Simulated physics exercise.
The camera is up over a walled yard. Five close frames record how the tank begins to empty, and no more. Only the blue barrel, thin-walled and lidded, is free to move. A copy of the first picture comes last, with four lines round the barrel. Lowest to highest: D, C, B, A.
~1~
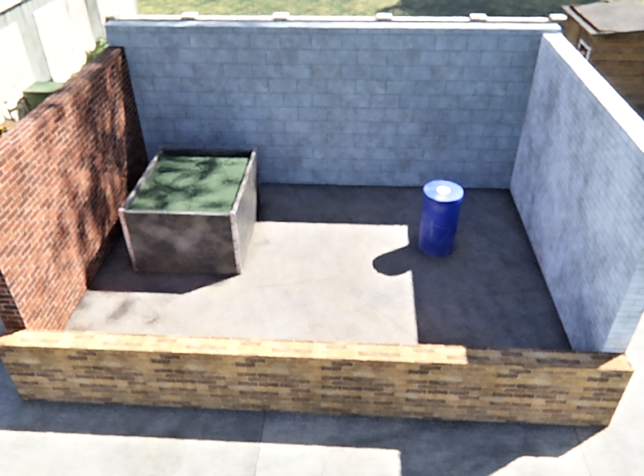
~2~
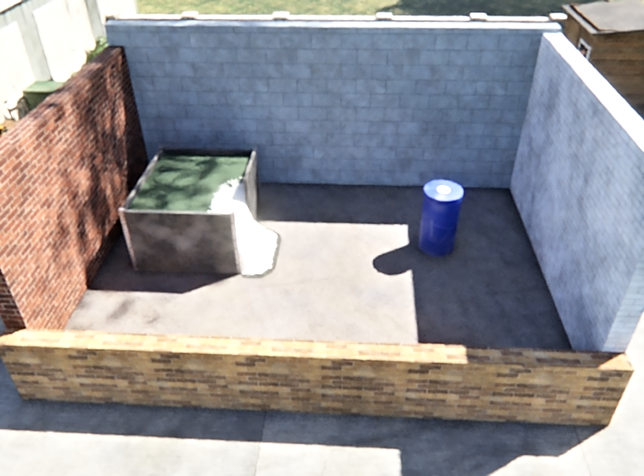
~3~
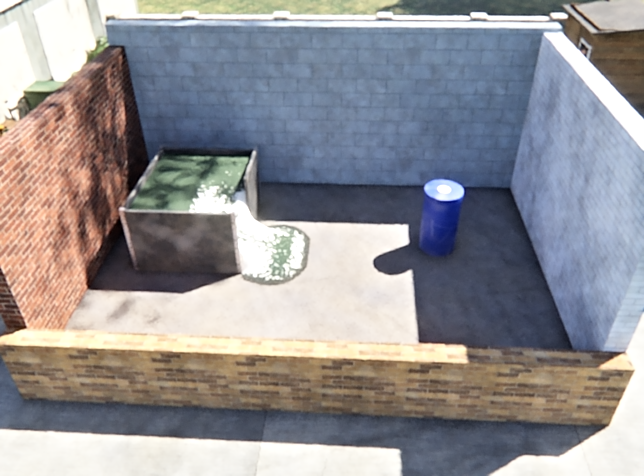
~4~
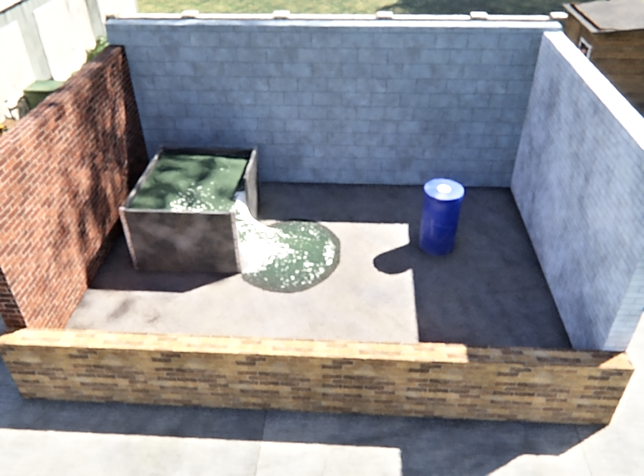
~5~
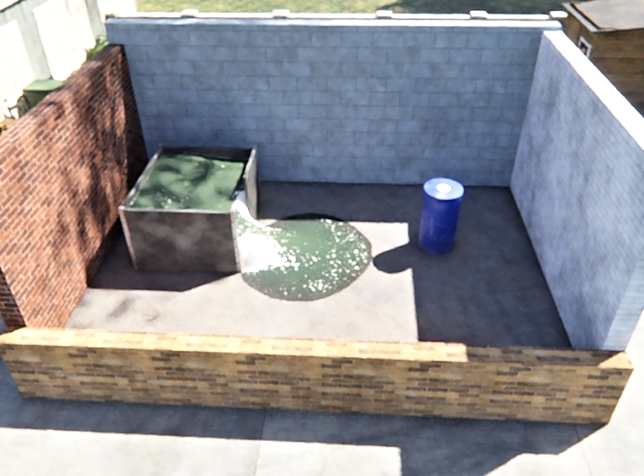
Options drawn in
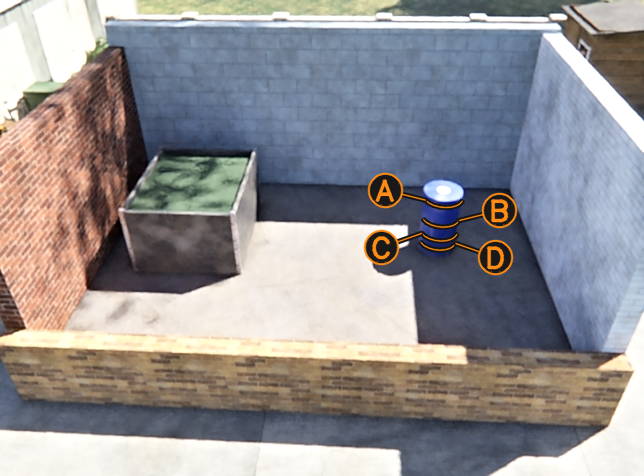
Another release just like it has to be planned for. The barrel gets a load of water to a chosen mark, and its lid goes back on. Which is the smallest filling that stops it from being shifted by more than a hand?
Take B.
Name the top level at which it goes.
It is C.
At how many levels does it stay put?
Two of them.
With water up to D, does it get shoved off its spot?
Yes, that goes wrong.
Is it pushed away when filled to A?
No.
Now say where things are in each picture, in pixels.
Lid of the blue barrel at (443, 191); tank full, its middle at (194, 183), in the first frame.
In the second frame, 2 % of the ground wet, in view closest to the barrel at (272, 242).
In the third frame, 4 % of the ground wet, in view closest to the barrel at (303, 244).
In the fourth frame, 7 % of the ground wet, in view closest to the barrel at (334, 247).
Lid of the blue barrel at (444, 188); 11 % of the ground wet, in view closest to the barrel at (365, 250), in the fifth frame.
On the marked copy, A at (445, 207); B at (442, 227); C at (440, 241); D at (439, 250); from the bottom up D, C, B, A.
With A, it does not move.
With B, it does not move.
With C, it is pushed about half its own width away.
With D, it is pushed about twice its own width away.
